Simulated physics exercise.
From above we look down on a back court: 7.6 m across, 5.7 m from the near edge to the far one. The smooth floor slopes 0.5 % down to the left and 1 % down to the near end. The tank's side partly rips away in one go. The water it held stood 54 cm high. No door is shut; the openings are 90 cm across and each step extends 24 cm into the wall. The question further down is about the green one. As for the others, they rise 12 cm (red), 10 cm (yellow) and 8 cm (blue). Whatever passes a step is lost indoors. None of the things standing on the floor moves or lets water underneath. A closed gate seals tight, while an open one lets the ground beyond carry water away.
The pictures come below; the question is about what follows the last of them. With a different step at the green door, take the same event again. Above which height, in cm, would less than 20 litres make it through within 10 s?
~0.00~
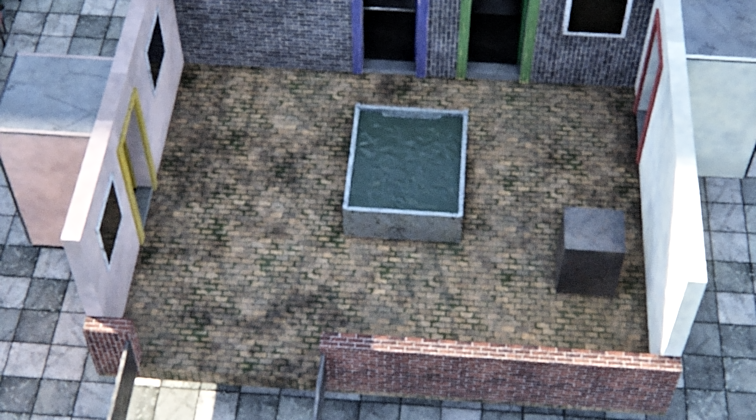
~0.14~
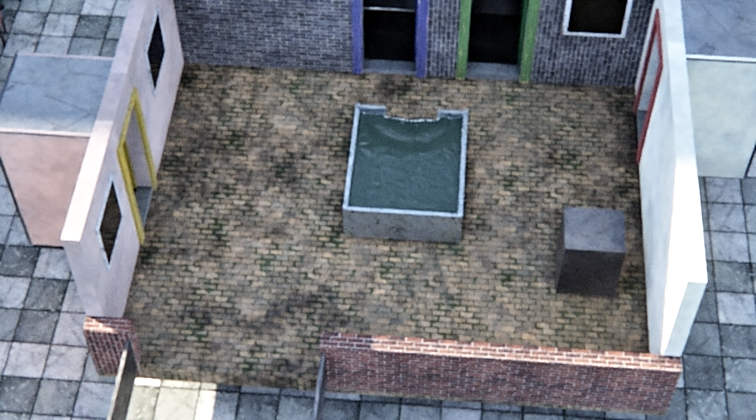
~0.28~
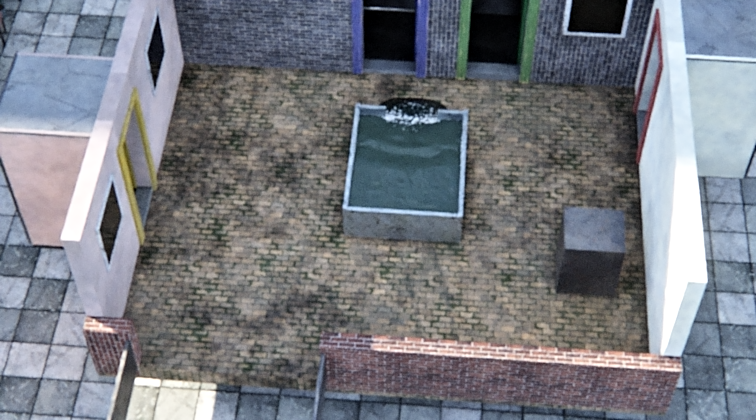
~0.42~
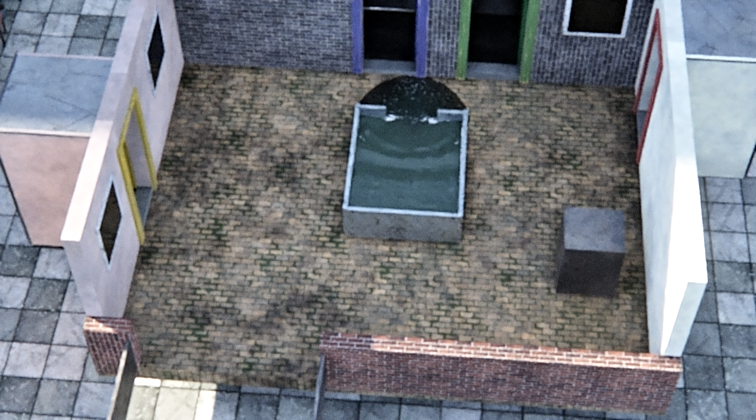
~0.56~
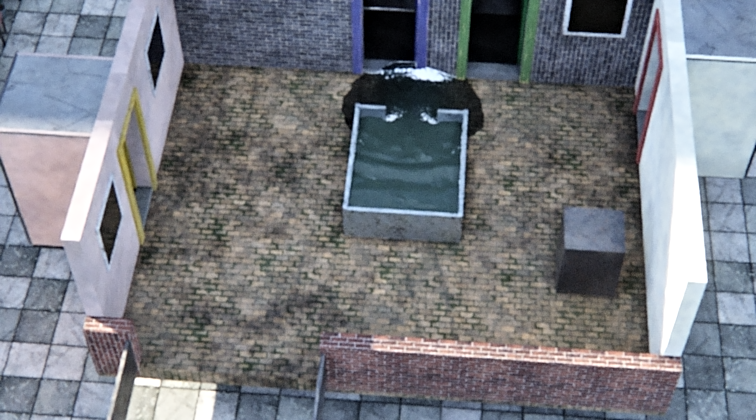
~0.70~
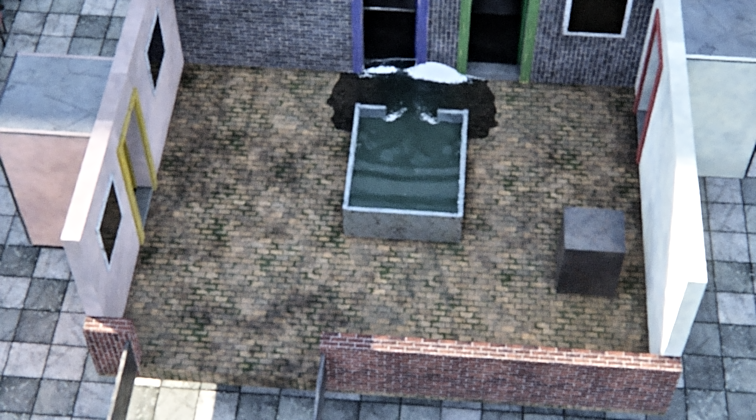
Above roughly 9 cm.
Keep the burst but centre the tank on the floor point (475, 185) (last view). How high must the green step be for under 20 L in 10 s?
At least some 26 centimetres tall.
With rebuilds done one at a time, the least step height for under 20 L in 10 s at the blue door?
For blue: Close to 26 cm.
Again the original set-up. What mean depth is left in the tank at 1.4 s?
Roughly 40 cm on average.
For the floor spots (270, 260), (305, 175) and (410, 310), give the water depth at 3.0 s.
The depths come to about 0, 0 and 0 cm.
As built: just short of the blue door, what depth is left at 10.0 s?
About 7.0 cm.
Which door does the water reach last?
It's the yellow one.
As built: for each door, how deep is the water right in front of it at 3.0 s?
At the red door the depth is 14 cm, at green 11 cm, at yellow 0 cm and at blue 20 cm.
After 1.4 s water covers 10 % of the floor, deepest (31 cm) near (428, 81); 14 cm at the green door, 0 litres in over its 14 cm step.
After 3.0 s water covers 25 % of the floor, deepest (22 cm) near (428, 81); 11 cm at the green door, 3 litres in over its 14 cm step.
After 10.0 s water covers 80 % of the floor, deepest (8 cm) near (116, 350); 4 cm at the green door, 3 litres in over its 14 cm step.
At the green door as built, the water arrived by 0.8 s and peaked near 15 cm at 1.8 s.
Run again over the same 10 s with other heights there, 34 litres in over 7 cm, 14 litres over 10 cm. The limit of 20 litres is kept from about 9 cm up.
